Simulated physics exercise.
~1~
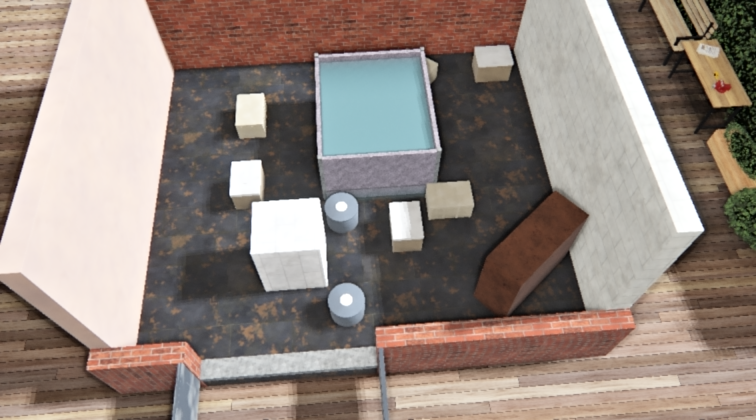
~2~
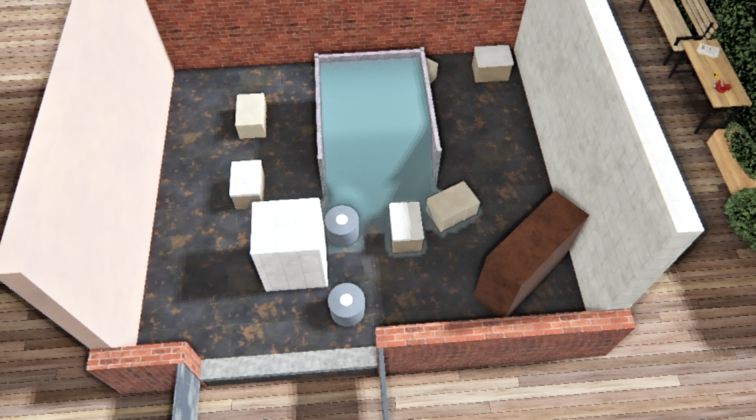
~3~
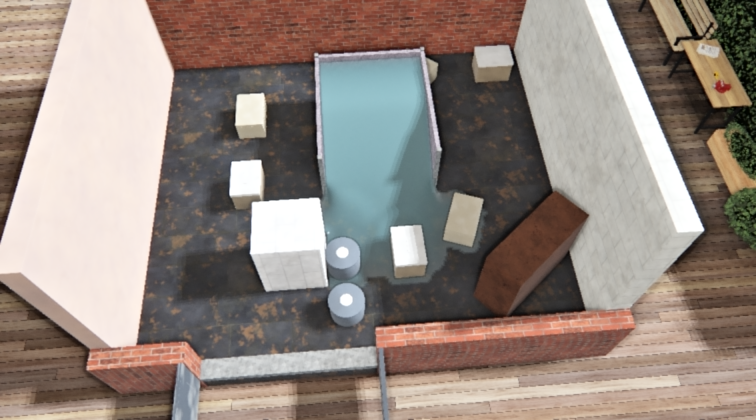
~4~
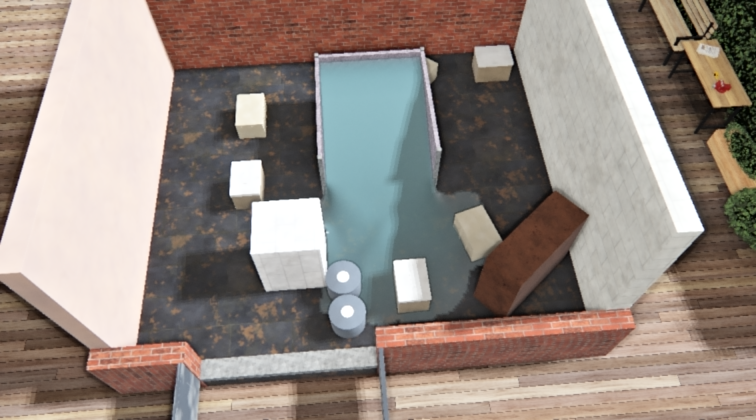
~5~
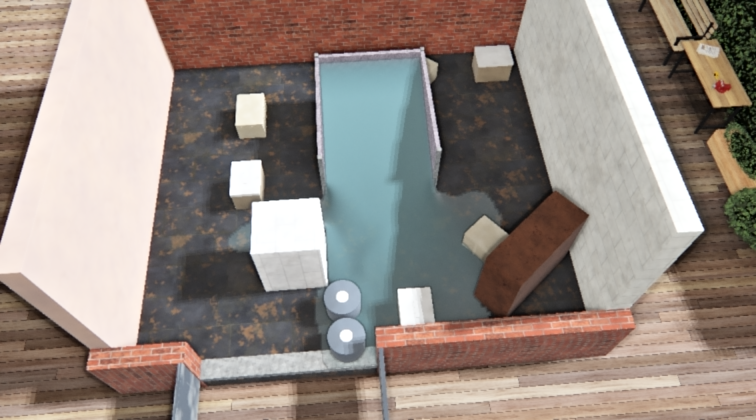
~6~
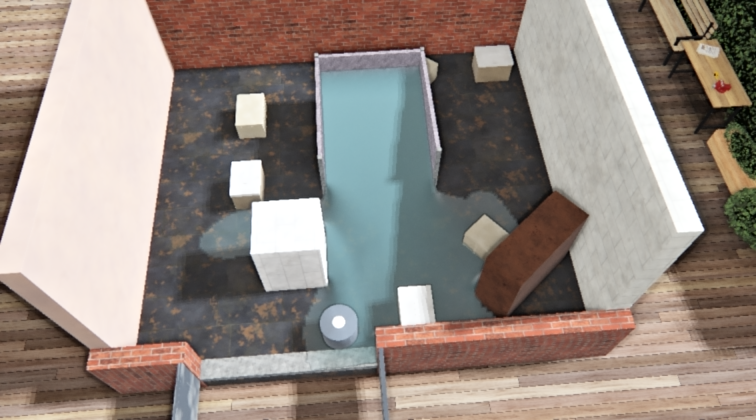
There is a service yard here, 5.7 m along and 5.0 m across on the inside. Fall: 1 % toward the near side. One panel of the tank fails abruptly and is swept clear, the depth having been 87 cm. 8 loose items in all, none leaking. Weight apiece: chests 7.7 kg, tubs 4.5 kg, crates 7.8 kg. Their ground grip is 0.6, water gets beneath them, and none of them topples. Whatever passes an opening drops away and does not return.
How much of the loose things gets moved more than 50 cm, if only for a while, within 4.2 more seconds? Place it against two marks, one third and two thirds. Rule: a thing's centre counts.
Between the two marks.
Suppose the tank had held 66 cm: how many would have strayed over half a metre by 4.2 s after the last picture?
Then it comes to 4.
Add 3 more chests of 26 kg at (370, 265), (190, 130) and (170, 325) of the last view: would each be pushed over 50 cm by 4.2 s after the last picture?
Reading them off in order: Clears the mark, not beyond, not beyond.
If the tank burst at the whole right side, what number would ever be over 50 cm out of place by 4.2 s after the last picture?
In that case the number is 7.
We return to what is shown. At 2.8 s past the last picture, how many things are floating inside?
The count is 1.
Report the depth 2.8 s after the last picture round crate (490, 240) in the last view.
I'd say some 3 cm.
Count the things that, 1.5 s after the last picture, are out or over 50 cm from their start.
By my reckoning, 4.
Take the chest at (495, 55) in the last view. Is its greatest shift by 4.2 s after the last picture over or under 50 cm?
Lab note: Shift exceeds the limit.
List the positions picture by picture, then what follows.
The first frame shows a tub at (341, 207), on the bottom; a chest at (406, 220), on the bottom; water covers 2.8 m2; 0 of 8 have shifted.
The second frame shows a tub at (342, 220) rests on the ground, 22 cm from its start; a chest at (406, 220) rests on the ground; 3.7 m2 under water; 2 of 8 have shifted.
The third frame shows a tub at (342, 253), on the bottom, 72 cm from its start; a chest at (409, 245) rests on the ground, 40 cm from its start; water covers 5.1 m2; 3 of 8 have shifted.
The fourth frame shows a tub at (343, 277) rests on the ground, 105 cm from its start; a chest at (412, 279) rests on the ground, 88 cm from its start; water covers 6.6 m2; 4 of 8 have shifted.
The fifth frame shows a tub at (342, 297) floats, 133 cm from its start; a chest at (416, 309), on the bottom, 128 cm from its start; water covers 8.1 m2; 4 of 8 have shifted.
The sixth frame shows a tub at (339, 322) floats, 166 cm from its start; a chest at (417, 308), afloat, 128 cm from its start; water covers 9.0 m2; 4 of 8 have shifted.
Then, 0.4 s after the last picture 4 of 8 are over 50 cm from their spots; 1 afloat.
Then, 1.5 s after the last picture 4 of 8 are over 50 cm from their spots; 1 afloat.
Then, 2.8 s after the last picture 4 of 8 are over 50 cm from their spots; 1 afloat.
Then, 4.2 s after the last picture 5 of 8 are over 50 cm from their spots, and 5 have been at some point; 2 afloat.
